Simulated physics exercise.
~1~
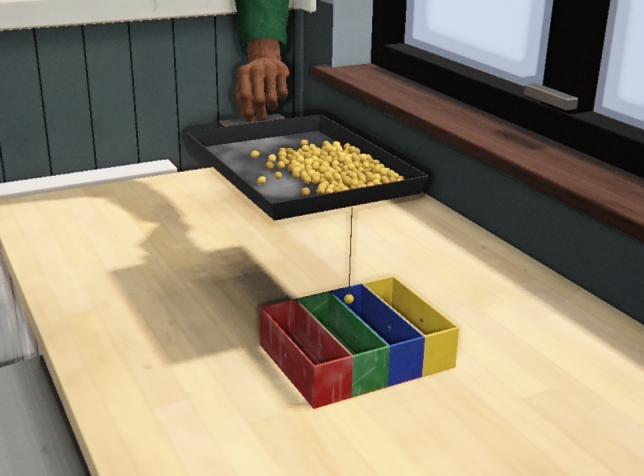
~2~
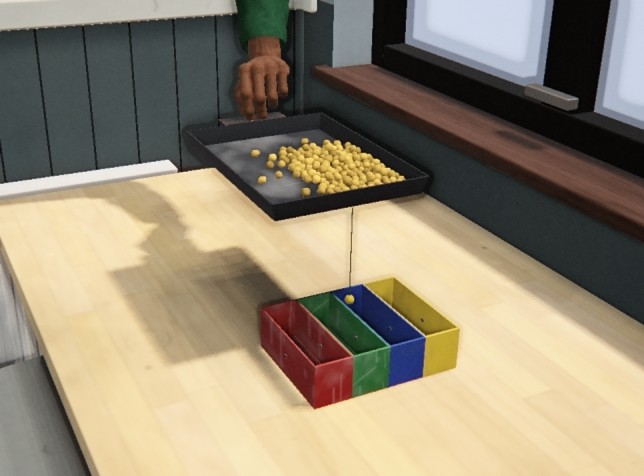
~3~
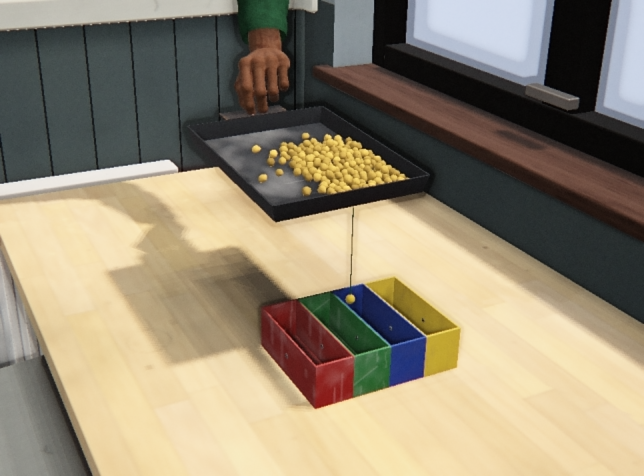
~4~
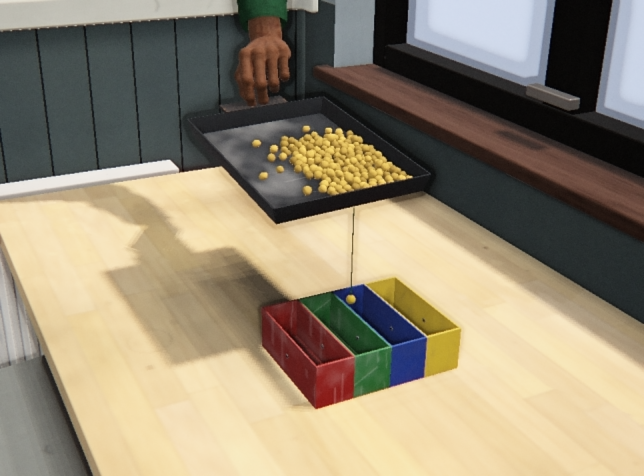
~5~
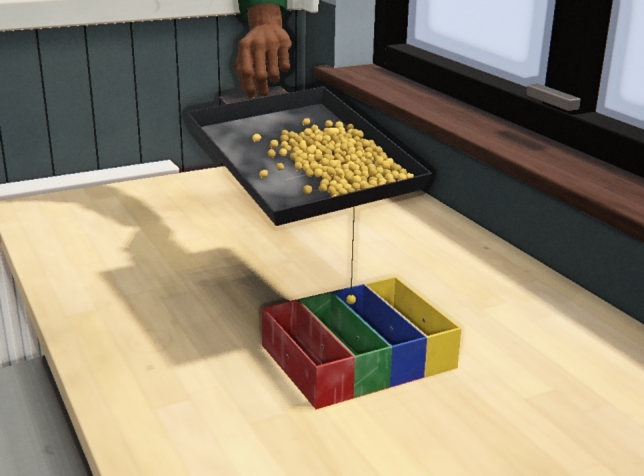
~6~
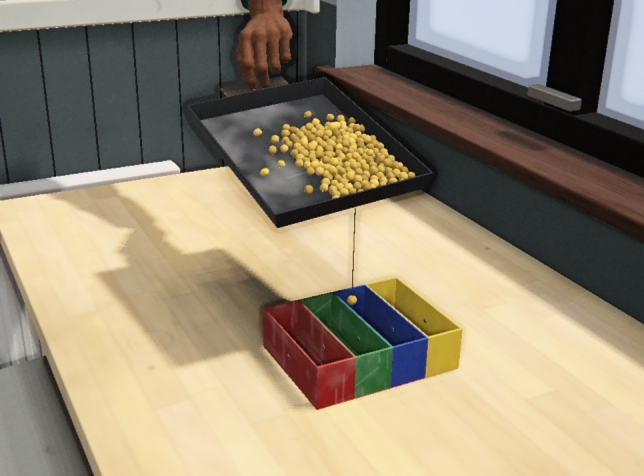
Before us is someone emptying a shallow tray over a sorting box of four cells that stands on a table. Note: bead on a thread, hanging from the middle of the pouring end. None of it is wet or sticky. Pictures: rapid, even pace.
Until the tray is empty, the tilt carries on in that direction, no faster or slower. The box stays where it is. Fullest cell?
Red.
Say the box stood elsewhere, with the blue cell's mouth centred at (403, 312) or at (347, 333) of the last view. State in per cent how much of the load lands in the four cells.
About 30 % and 100 %.
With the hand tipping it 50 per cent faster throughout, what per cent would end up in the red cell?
Near 40 %.
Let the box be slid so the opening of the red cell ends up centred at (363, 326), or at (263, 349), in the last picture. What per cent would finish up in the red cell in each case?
About 10 and 20 per cent respectively.
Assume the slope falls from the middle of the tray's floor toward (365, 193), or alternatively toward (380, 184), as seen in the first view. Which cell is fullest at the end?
In turn: The cell in yellow; the yellow one.
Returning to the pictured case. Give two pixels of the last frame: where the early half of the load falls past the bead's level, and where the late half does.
Initially about (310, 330); subsequently about (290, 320).
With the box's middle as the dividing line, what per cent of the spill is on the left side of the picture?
Close to 100 per cent.
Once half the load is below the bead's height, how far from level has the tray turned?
Around 100° at that moment.
Shortly afterwards, tray tipped steeply; all but a few on the tray; only a few in the red cell.
Next, tray tipped right over; near two thirds on the tray; a little in the red cell; only a few in the green cell; near a quarter falling or outside the box.
Some moments later, tray tipped past a quarter turn; near a third in the red cell; a little in the green cell; only a few in the blue cell; near half falling or outside the box.
In the end, tray tipped past a quarter turn; near a third in the red cell; a little in the green cell; only a few in the blue cell; none at all in the yellow cell; near half outside the box.
